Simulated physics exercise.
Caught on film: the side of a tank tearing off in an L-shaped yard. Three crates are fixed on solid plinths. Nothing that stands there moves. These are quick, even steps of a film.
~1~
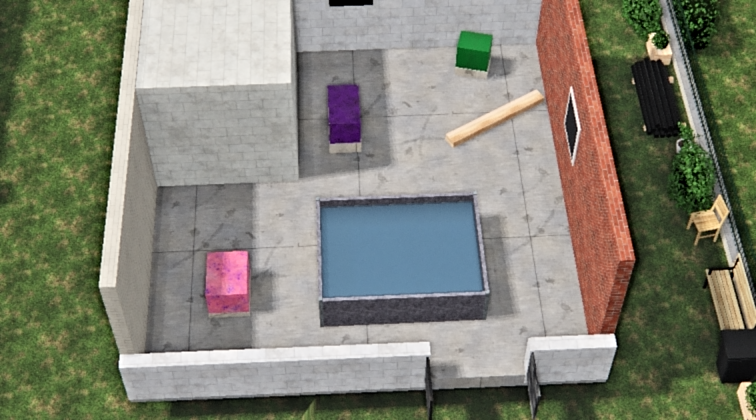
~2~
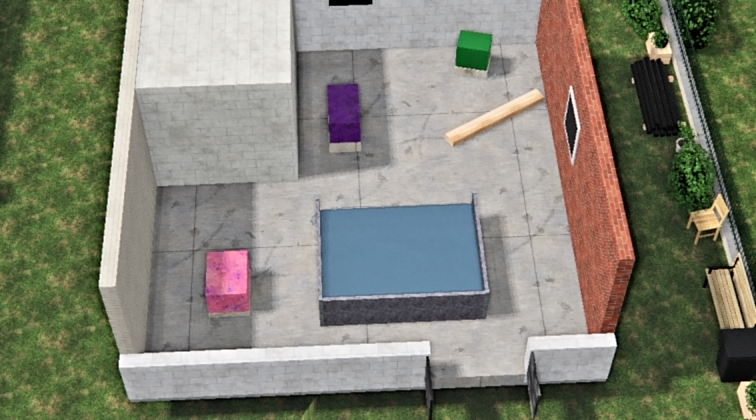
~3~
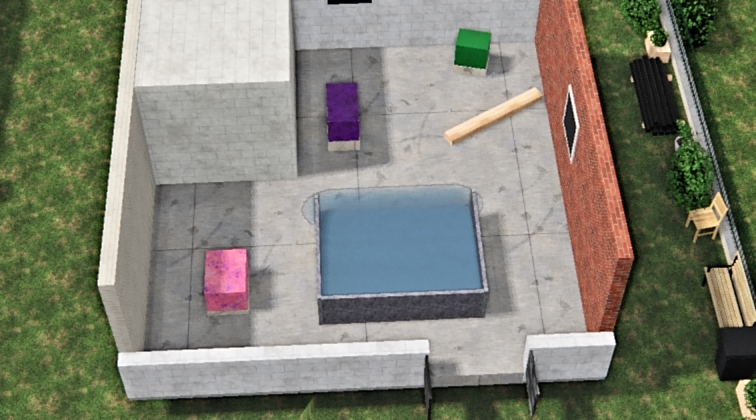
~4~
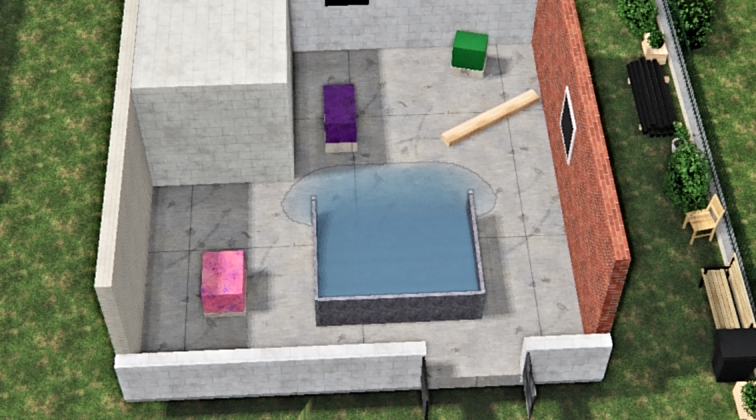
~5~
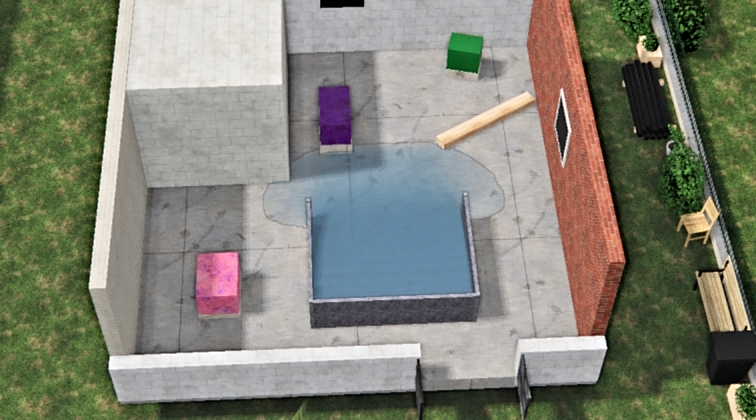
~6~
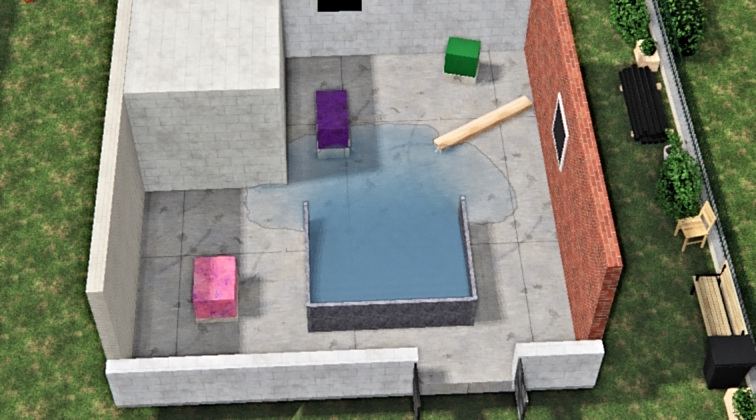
The footage shows a rectangular tank of still water in a walled concrete yard; its far side gives way, and water pours out, spreading across the floor around the purple block and to the wooden plank.
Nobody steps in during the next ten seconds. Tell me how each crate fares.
One by one: The green crate gets wet; the pink crate stays dry; the purple crate gets wet.
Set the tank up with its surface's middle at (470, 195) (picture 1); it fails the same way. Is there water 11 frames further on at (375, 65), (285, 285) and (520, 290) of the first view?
In turn: Flooded, no water, clear.
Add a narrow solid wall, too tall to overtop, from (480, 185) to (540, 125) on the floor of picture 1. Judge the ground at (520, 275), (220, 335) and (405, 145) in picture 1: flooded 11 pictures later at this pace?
In that order: Free of water, dry, wet.
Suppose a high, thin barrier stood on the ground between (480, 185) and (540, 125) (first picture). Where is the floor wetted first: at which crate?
That is the one in purple.
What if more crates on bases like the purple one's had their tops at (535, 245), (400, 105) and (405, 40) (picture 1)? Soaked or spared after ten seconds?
As listed: Remains dry, ends up wet, is topped.
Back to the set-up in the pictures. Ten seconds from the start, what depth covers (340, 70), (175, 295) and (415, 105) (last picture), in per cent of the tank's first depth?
In that order: 18, 6 and 12 per cent.
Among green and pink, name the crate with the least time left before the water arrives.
It is the one in green.
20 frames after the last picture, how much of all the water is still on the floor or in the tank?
Near 100 in a hundred.
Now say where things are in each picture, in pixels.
The first picture shows still water in the tank at (400, 248).
In the second picture, water pours out on the tank's far side and has run to (315, 222).
In the third picture, water pours out on the tank's far side and has run to (307, 208).
In the fourth picture, water pours out on the tank's far side and has run to (288, 205).
In the fifth picture, the front is at (276, 184), out from the gap on the tank's far side.
In the sixth picture, the front is at (289, 148), out from the gap on the tank's far side.
A moment on, water covers 40 % of the floor; the green crate water round its plinth, the pink crate not reached, the purple crate water round its plinth.
Next, water covers 50 % of the floor; the green crate water round its plinth, the pink crate not reached, the purple crate water round its plinth.
Then, water covers 65 % of the floor; the green crate water round its plinth, the pink crate not reached, the purple crate water round its plinth.
Later, water covers 85 % of the floor; the green crate water round its plinth, the pink crate water round its plinth, the purple crate water round its plinth.
In the end, water covers 95 % of the floor; the green crate was topped, the pink crate stayed above the water, the purple crate was topped.
